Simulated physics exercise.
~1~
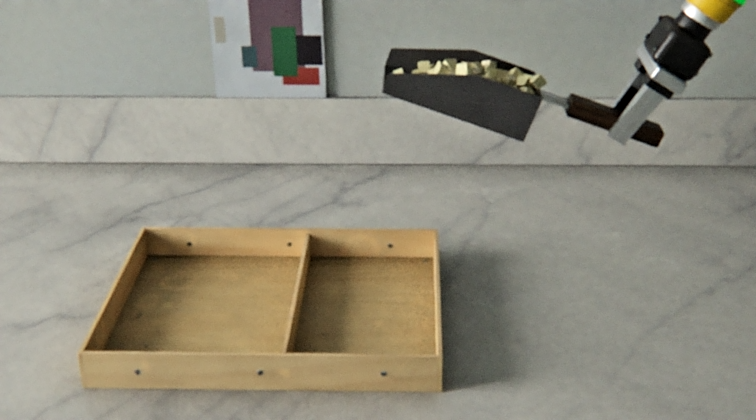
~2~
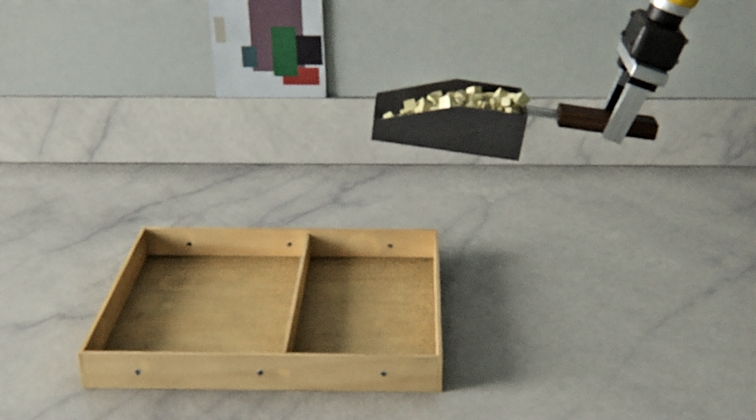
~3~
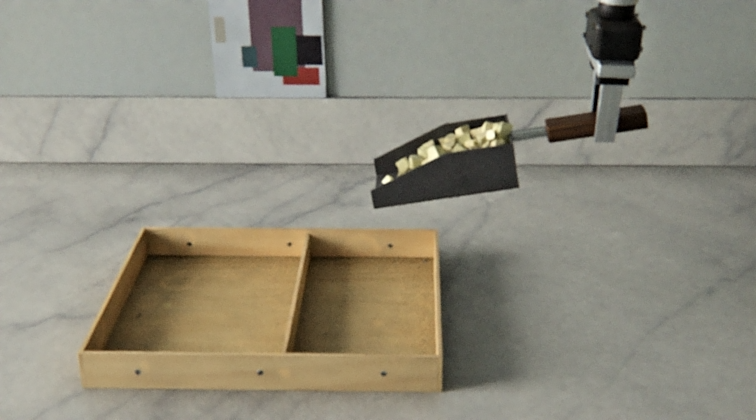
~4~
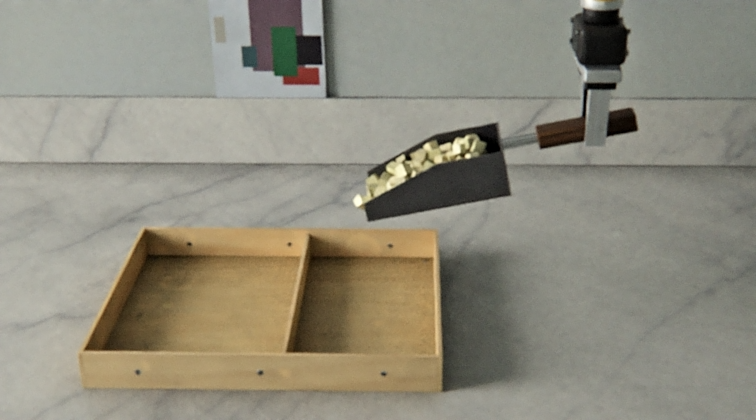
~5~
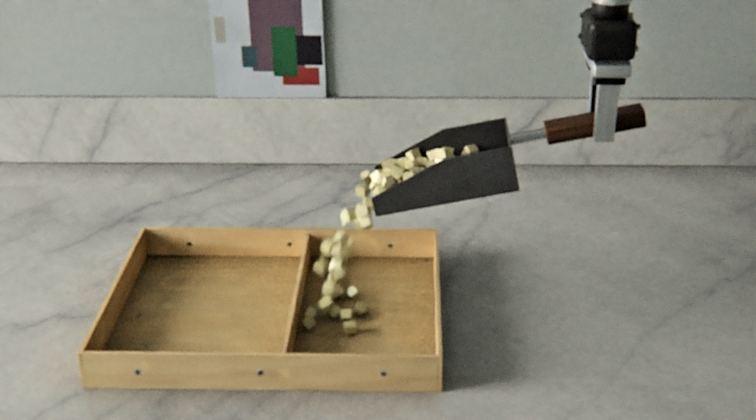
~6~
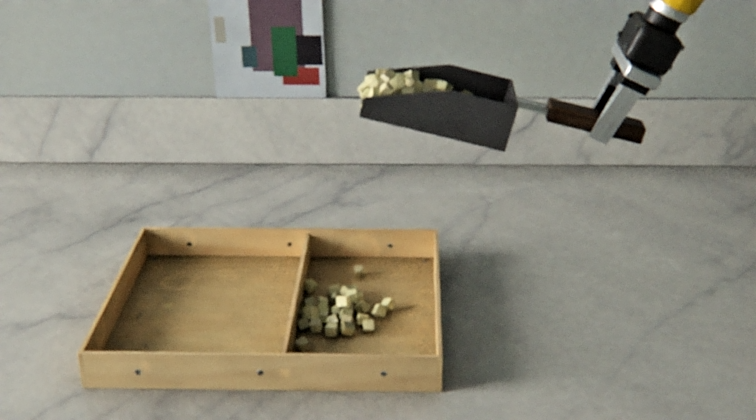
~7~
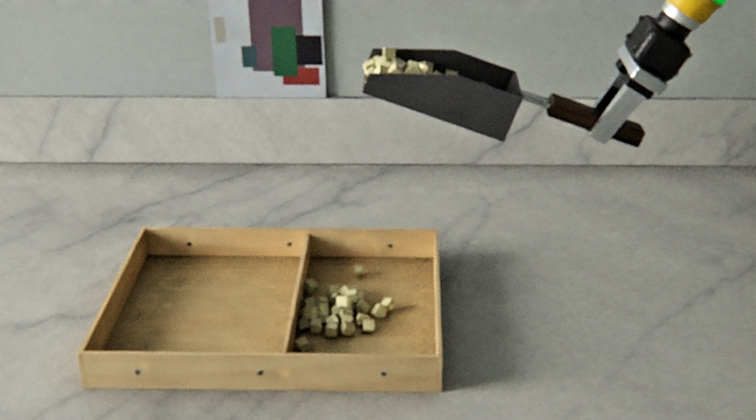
On a marble counter, a robot arm lowered a dark scoop of pale cubes beside a divided wooden tray and tipped it forward, spilling some into the right-hand section, then tilted back and lifted away with many cubes still in the scoop.
